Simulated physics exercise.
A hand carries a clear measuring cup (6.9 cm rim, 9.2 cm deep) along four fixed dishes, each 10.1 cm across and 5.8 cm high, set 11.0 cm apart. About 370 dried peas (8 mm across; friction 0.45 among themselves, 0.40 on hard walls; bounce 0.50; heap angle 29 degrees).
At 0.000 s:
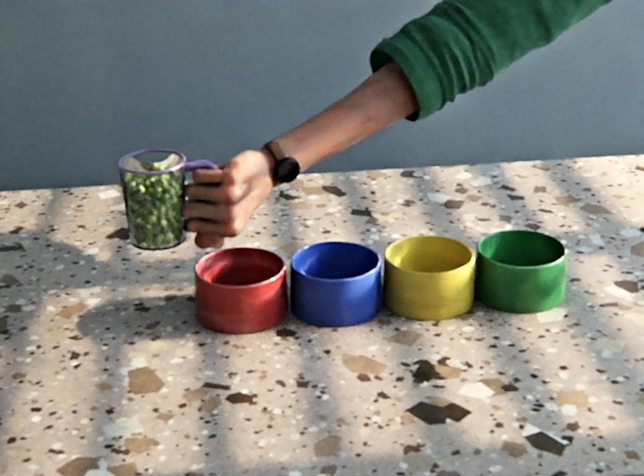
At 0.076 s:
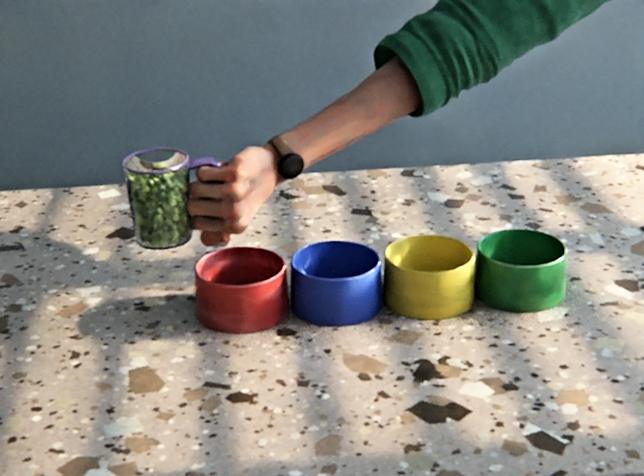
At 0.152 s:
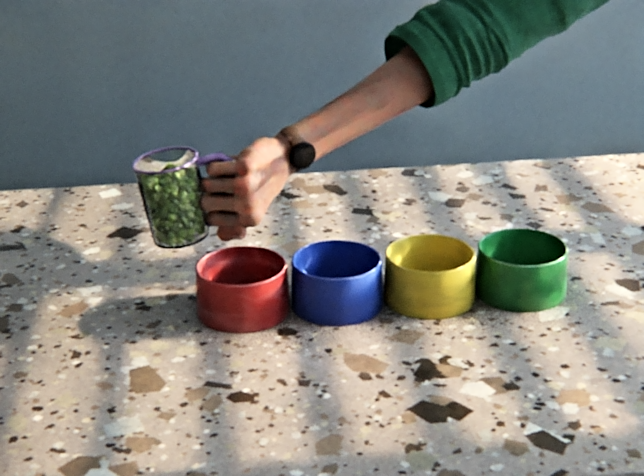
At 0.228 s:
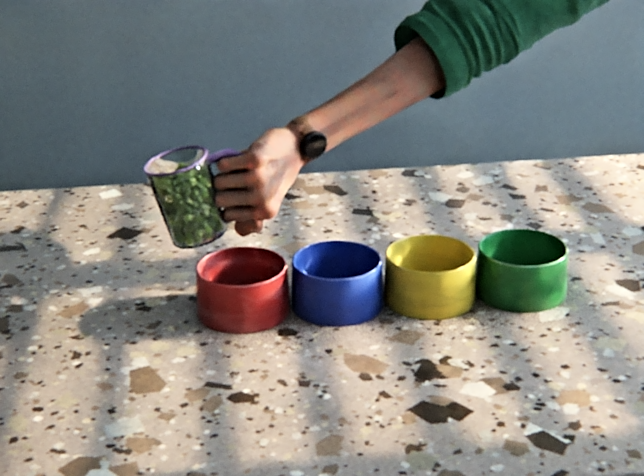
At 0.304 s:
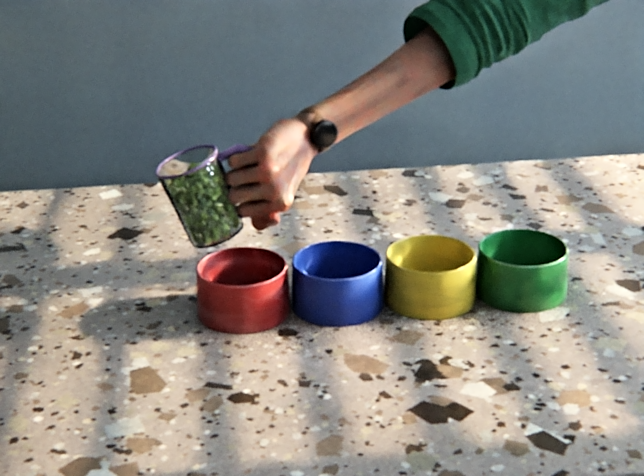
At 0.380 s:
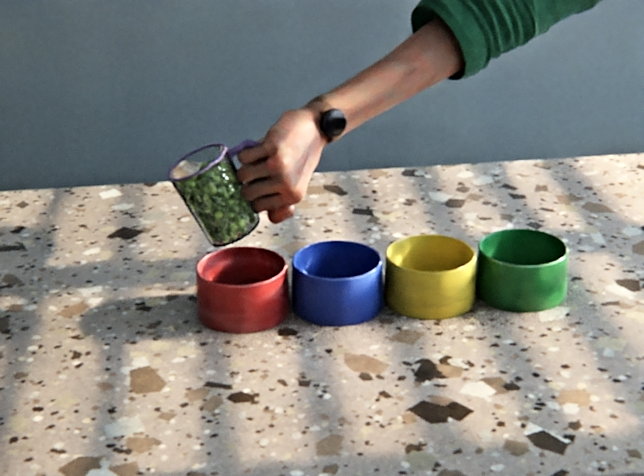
A hand in a green sleeve and dark wristwatch, reaching in from the upper right, holds a clear cup of small green pieces by its purple handle above a speckled stone tabletop, seen from slightly above. Four round dishes, red, blue, yellow and green from left to right, stand before a grey-blue wall. The hand moves the cup rightward while tilting its rim leftward, and the camera stays still.
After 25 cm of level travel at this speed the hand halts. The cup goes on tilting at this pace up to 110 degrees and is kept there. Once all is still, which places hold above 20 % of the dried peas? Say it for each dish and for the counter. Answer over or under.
Red under, blue over, green under, yellow under, counter under.
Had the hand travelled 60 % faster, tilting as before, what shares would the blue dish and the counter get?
Then: Blue 100; counter 0.
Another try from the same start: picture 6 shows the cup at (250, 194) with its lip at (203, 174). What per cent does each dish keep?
Red 0; blue 100; green 0; yellow 0.
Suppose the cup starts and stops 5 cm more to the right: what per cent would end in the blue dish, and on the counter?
In that case blue 100; counter 0.
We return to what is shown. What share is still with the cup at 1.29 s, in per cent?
About 95 per cent.
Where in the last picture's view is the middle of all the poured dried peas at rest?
Around (329, 287).
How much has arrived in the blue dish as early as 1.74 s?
Near 55 per cent so far.
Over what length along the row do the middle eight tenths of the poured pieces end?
About 6 cm.
Then, at 0.93 s, tilt 65 degrees; cup holds 100 %.
Then, at 1.29 s, tilt 92 degrees; cup holds 95 %.
After 1.74 s, tilt 110 degrees; cup holds 40 %, blue 55 %.
In the end, at 2.8 s, red 0 %, blue 100 %, green 0 %, yellow 0 %, counter 0 %.
